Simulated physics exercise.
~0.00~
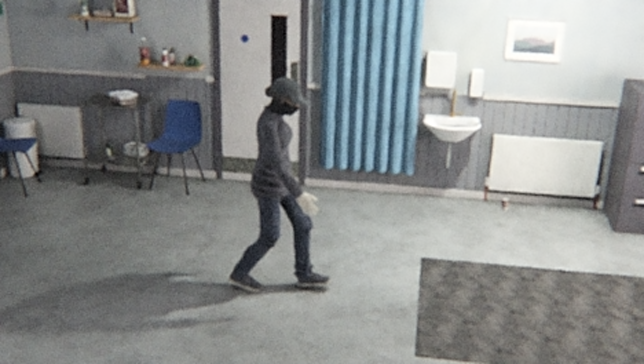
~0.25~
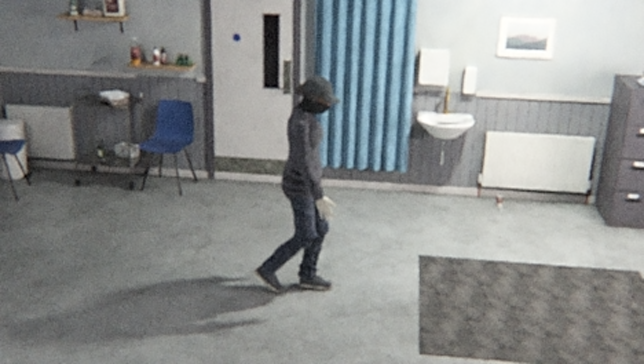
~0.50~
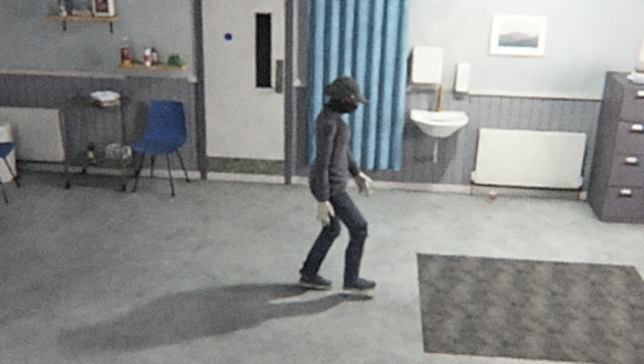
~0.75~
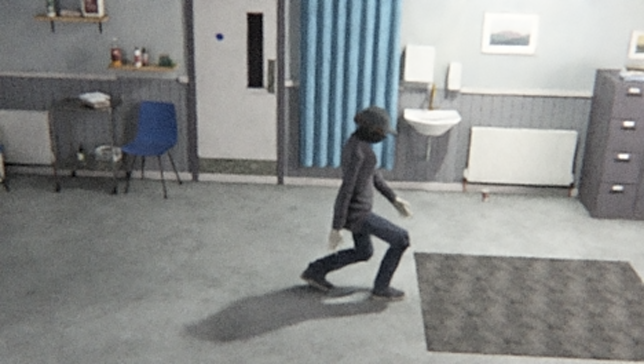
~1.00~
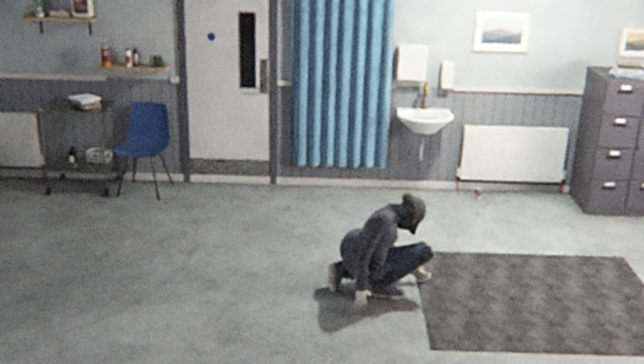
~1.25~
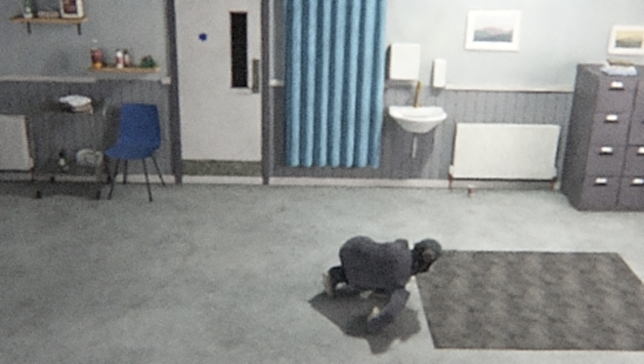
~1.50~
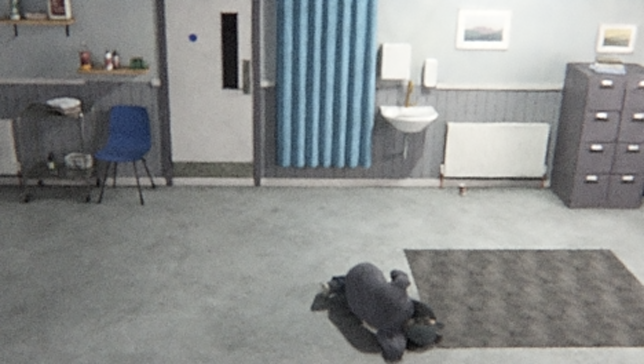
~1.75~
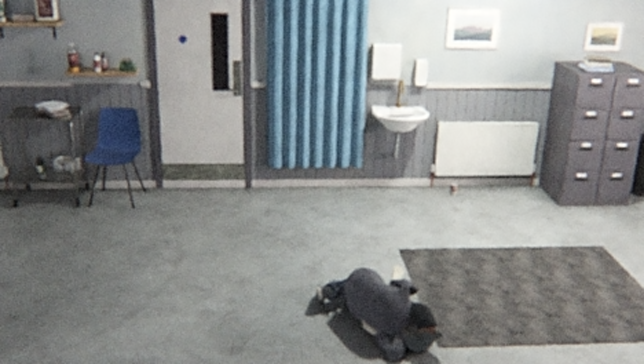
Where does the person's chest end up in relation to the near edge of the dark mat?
The person's chest comes to rest on the bare floor, short of the near edge of the dark mat.
